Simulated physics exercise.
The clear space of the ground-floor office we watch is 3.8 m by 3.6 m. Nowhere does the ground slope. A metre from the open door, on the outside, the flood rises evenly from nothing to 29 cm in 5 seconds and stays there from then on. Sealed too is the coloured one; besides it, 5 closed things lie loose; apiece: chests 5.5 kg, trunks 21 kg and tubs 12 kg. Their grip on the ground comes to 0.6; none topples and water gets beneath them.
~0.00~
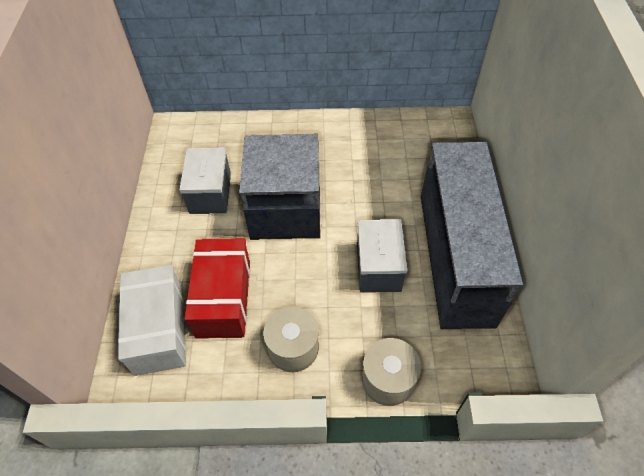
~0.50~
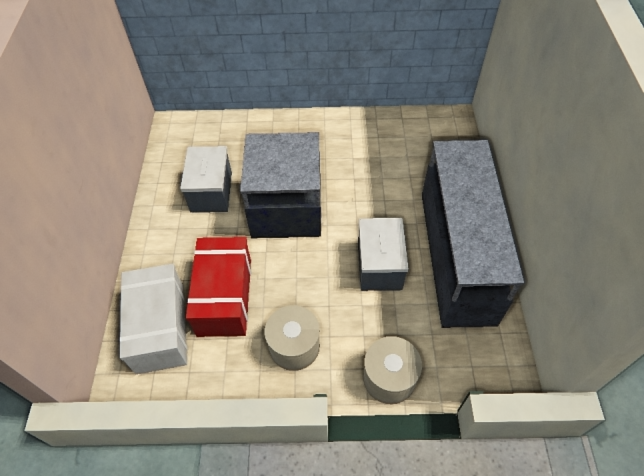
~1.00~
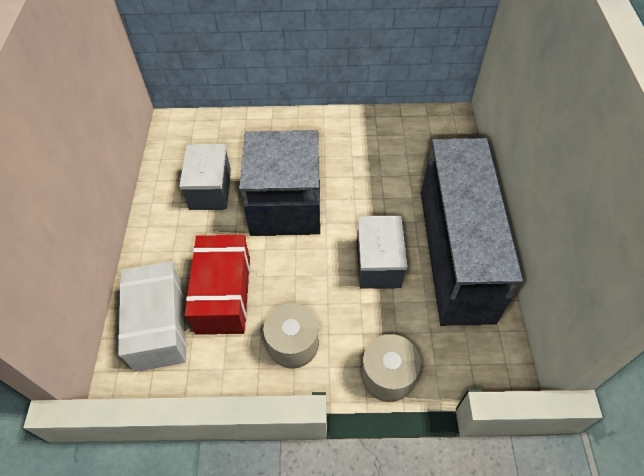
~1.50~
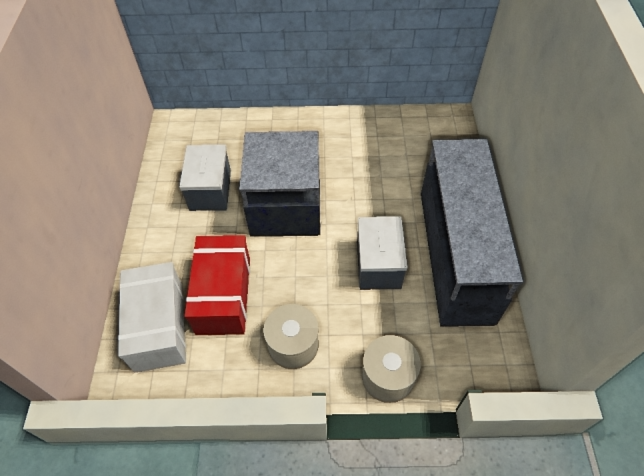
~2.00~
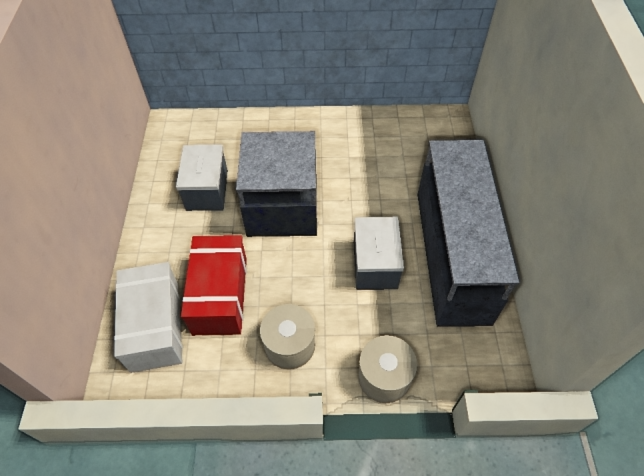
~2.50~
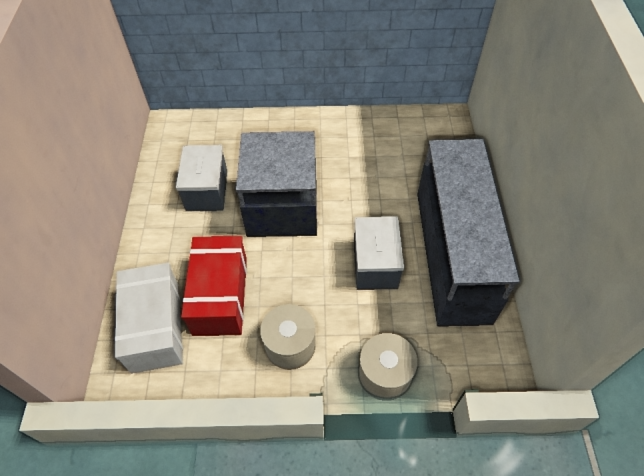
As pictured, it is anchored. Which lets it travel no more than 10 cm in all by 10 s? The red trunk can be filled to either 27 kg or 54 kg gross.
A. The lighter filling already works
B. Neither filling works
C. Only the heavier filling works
C, only the heavier filling works.
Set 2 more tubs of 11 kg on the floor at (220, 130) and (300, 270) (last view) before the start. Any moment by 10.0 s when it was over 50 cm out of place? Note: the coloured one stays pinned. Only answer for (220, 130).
Its shift comes out greater than that.
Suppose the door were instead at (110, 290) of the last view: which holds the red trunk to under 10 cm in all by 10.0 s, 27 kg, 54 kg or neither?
Well, then both options come up short.
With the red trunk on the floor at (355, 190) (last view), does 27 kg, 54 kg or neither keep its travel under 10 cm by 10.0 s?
Neither is enough.
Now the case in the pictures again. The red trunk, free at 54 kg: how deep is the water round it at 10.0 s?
Depth: Approx. 10 cm.
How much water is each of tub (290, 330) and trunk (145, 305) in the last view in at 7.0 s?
Roughly 5 and 3 cm.
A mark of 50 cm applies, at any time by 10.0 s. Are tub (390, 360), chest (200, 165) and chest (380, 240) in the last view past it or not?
In order, the three come out above, beneath and above.
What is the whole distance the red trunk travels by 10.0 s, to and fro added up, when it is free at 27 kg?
About 30 cm.
After 3.5 s the red trunk would be 0 cm from its start with 27 kg and 0 cm from its start with 54 kg; 0 cm of water round it then.
After 4.5 s the red trunk would be 0 cm from its start with 27 kg and 0 cm from its start with 54 kg; 1 cm of water round it then.
After 7.0 s the red trunk would be 0 cm from its start with 27 kg and 0 cm from its start with 54 kg; 5 cm of water round it then.
After 10.0 s the red trunk would be 27 cm from its start with 27 kg and 0 cm from its start with 54 kg; 10 cm of water round it then.
